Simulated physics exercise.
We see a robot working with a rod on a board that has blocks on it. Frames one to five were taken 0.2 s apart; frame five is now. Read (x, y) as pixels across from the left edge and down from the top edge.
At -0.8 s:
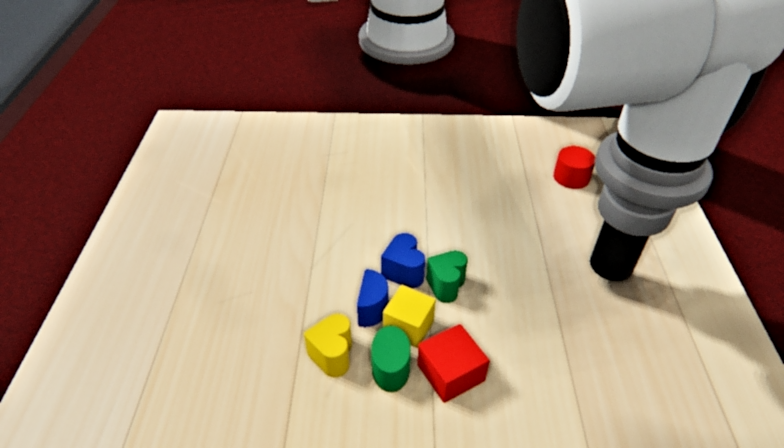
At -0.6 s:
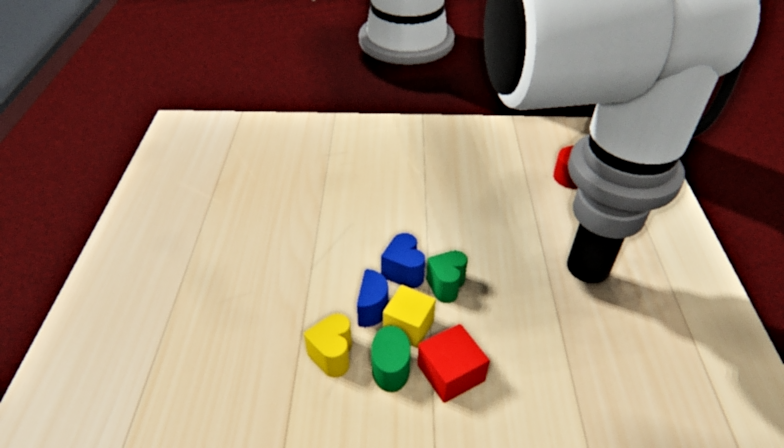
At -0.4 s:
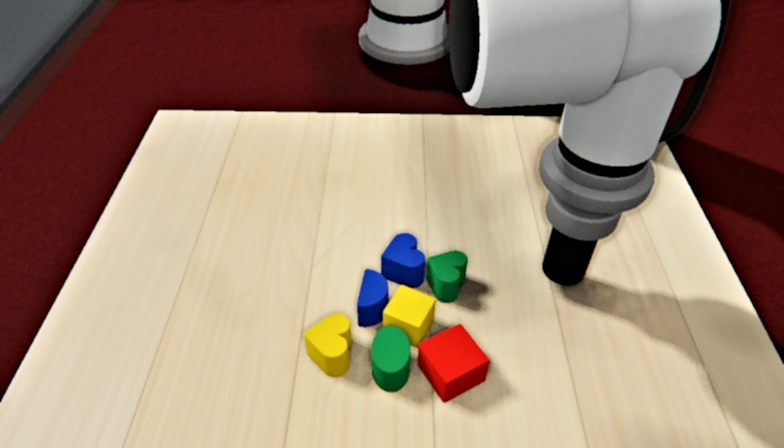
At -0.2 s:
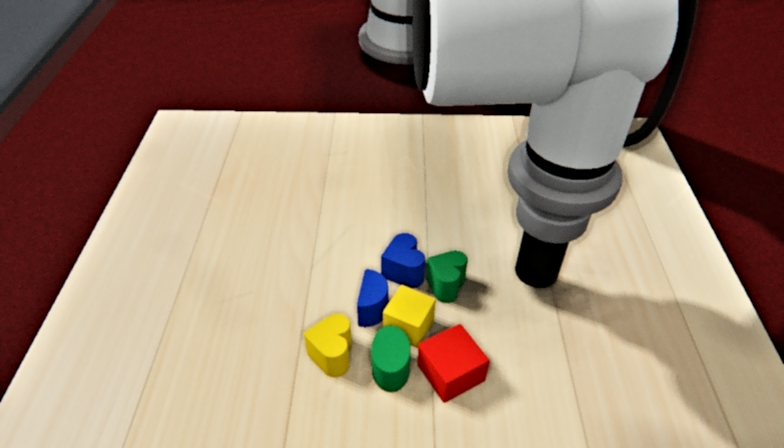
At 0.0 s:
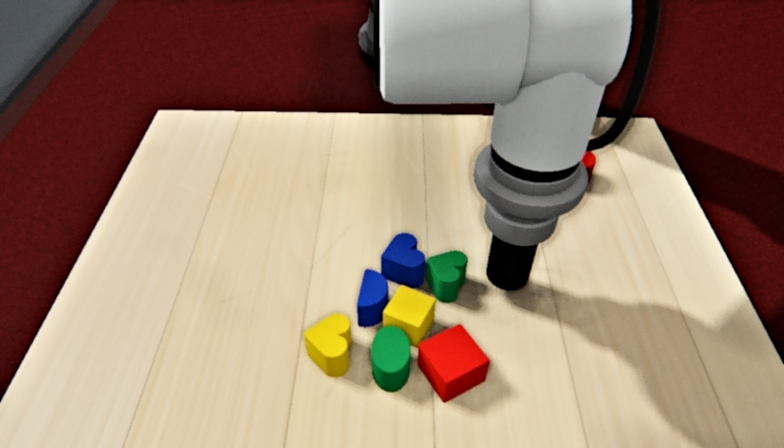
The clip opens on a light wooden board with a cluster of red, yellow, green and blue blocks near its middle, and a robot arm holding a black rod to their right. The arm moves the rod steadily left across the board, close to the green heart, while the blocks stay still.
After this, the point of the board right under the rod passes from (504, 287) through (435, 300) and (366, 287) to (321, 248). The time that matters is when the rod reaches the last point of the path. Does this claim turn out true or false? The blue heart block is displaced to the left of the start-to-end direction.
The statement is incorrect.
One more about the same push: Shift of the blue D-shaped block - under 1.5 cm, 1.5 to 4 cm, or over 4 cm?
It's set to move 1.5-4 cm.
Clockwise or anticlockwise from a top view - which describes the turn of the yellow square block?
Viewed from above, counterclockwise.
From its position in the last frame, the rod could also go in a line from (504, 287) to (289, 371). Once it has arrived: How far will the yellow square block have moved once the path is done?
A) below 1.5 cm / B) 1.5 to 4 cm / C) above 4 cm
My pick is C.
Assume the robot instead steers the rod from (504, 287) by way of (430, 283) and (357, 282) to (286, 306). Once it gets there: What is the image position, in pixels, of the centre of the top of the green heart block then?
Near (244, 296).
What follows on the original path. One third of the way, rod at (435, 287); blue heart block at (378, 247), turned 65° clockwise; yellow square block at (406, 307), turned 15° anticlockwise; green heart block at (400, 270).
Two thirds of the way, rod at (364, 273); blue D-shaped block at (339, 294), turned 70° anticlockwise; blue heart block at (349, 232); yellow square block at (393, 312), turned 20° anticlockwise; green heart block at (330, 256).
At the end, rod at (319, 235); blue D-shaped block at (339, 294), turned 70° anticlockwise; blue heart block at (330, 197), turned 190° clockwise; yellow square block at (393, 312), turned 20° anticlockwise; green heart block at (285, 235), turned 45° anticlockwise.
